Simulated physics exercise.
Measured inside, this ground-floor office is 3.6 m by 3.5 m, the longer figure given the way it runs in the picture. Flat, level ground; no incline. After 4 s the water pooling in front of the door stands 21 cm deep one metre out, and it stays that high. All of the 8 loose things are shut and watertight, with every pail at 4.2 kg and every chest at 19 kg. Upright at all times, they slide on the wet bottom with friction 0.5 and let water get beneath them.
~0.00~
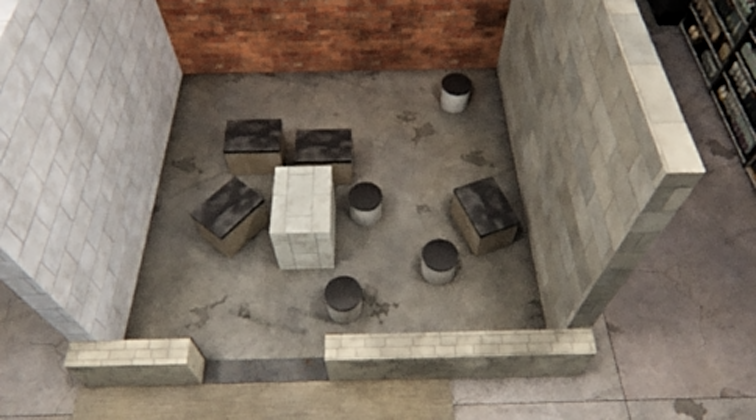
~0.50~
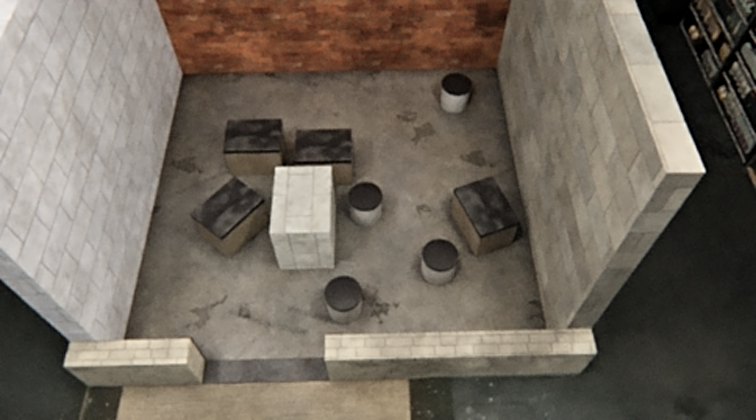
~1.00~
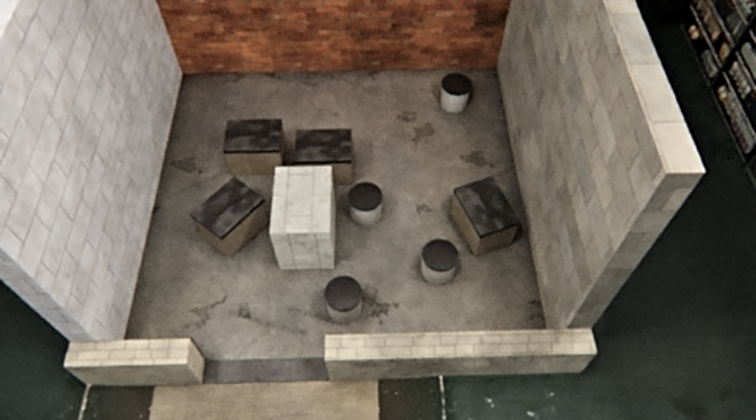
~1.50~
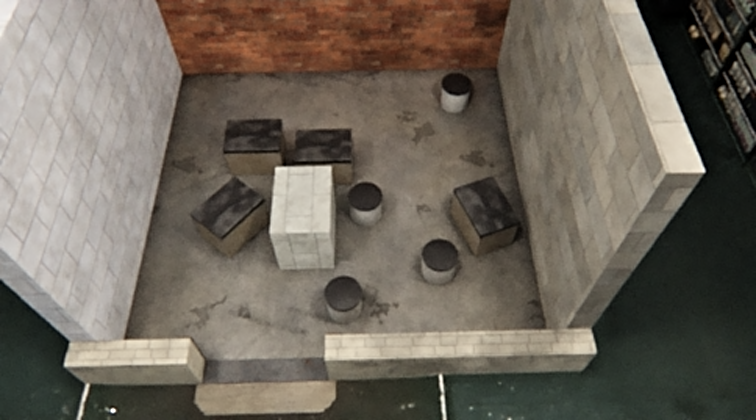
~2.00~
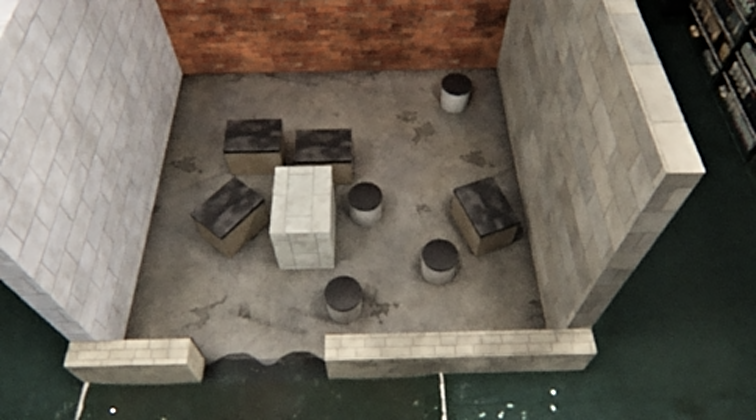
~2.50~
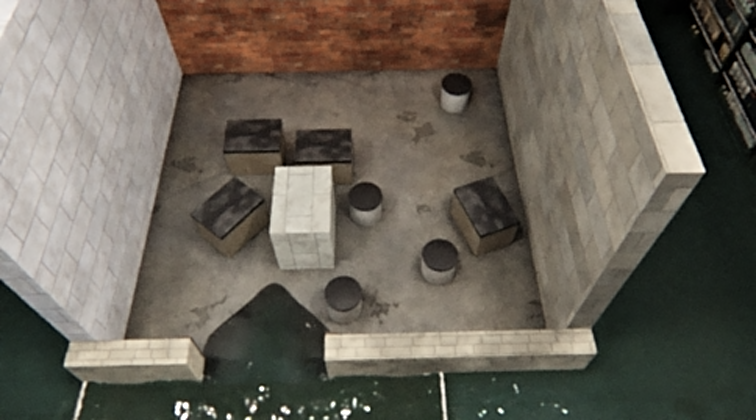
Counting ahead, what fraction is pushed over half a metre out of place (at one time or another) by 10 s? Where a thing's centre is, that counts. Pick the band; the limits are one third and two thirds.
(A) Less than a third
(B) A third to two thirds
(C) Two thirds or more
(B) A third to two thirds.
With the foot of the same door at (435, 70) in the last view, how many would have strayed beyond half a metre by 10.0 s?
The answer then is 5.
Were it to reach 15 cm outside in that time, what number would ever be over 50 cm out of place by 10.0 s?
I count 2 of them in that case.
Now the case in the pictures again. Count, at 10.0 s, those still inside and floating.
That would be 5 of them.
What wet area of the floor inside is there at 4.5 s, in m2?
Somewhere about 4.5 m2, give or take.
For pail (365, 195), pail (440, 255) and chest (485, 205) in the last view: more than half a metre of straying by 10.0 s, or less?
One by one: Below; above; below.
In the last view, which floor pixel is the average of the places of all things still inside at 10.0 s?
About (399, 186).
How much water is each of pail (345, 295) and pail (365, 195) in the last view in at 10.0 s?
First roughly 9 cm, second roughly 6 cm.
After 3.5 s 0 of 8 are over 50 cm from their spots; 0 afloat.
After 4.5 s 0 of 8 are over 50 cm from their spots; 0 afloat.
After 7.0 s 2 of 8 are over 50 cm from their spots; 1 afloat.
After 10.0 s 3 of 8 are over 50 cm from their spots, and 3 have been at some point; 5 afloat.
